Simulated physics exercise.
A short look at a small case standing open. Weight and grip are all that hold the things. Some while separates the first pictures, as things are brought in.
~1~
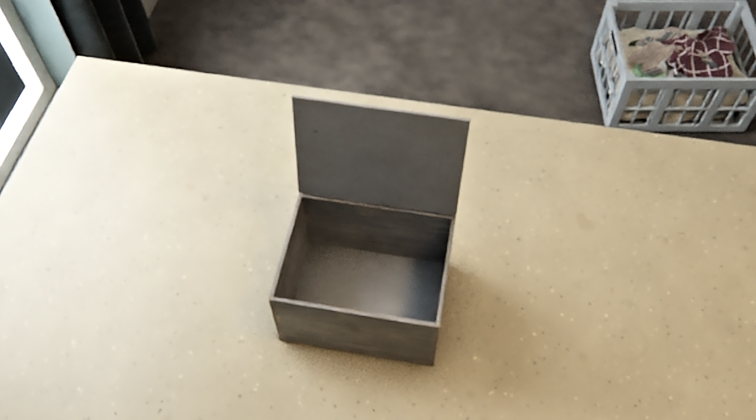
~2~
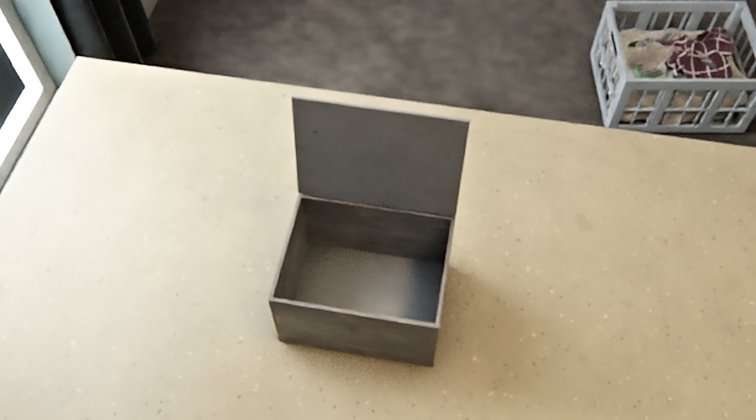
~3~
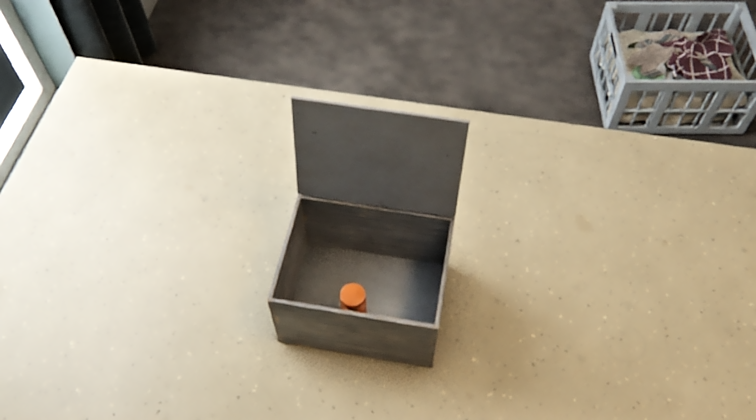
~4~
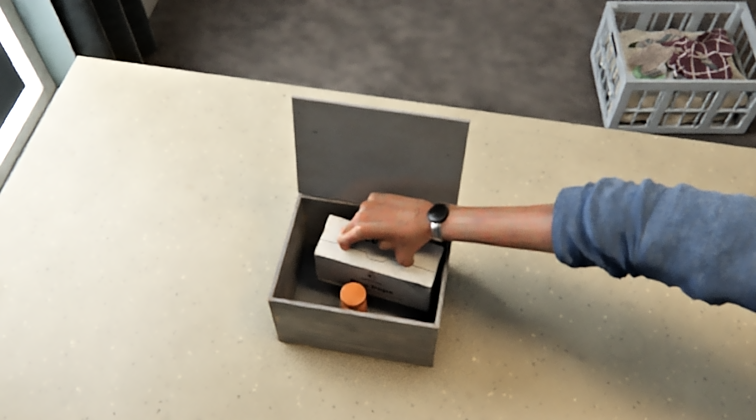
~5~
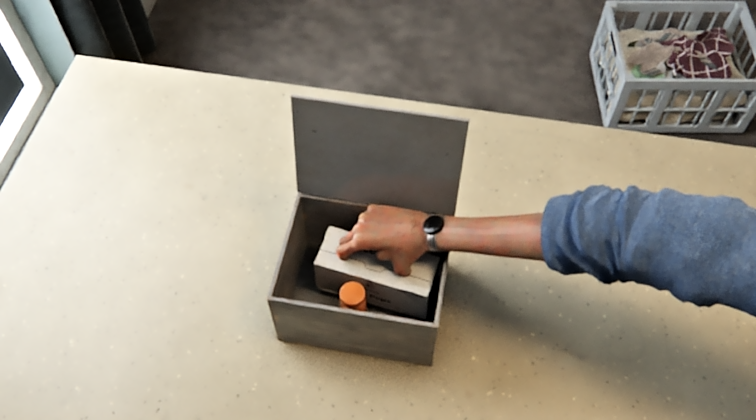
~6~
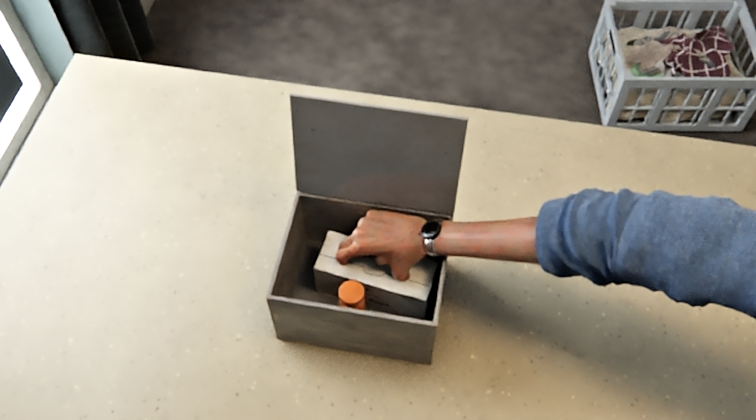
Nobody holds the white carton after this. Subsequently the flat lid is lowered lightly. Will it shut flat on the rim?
I predict the lid will seat fully.
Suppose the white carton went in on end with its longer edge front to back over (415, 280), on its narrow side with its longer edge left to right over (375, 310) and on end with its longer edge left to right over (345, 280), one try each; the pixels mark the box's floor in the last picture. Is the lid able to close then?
Open, Closed, Open.
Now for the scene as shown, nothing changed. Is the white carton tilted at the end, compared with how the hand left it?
In the end, the white carton keeps its orientation.
Then, 1.20 s on from there, lid starting down.
Then, 1.60 s on from there, lid 58° above the rim.
Then, 1.80 s on from there, lid 31° above the rim.
Then, 2.00 s on from there, lid shut.
In the end, lid shut; both unmoved. At the end, from the last picture's camera, white carton near (376, 278).
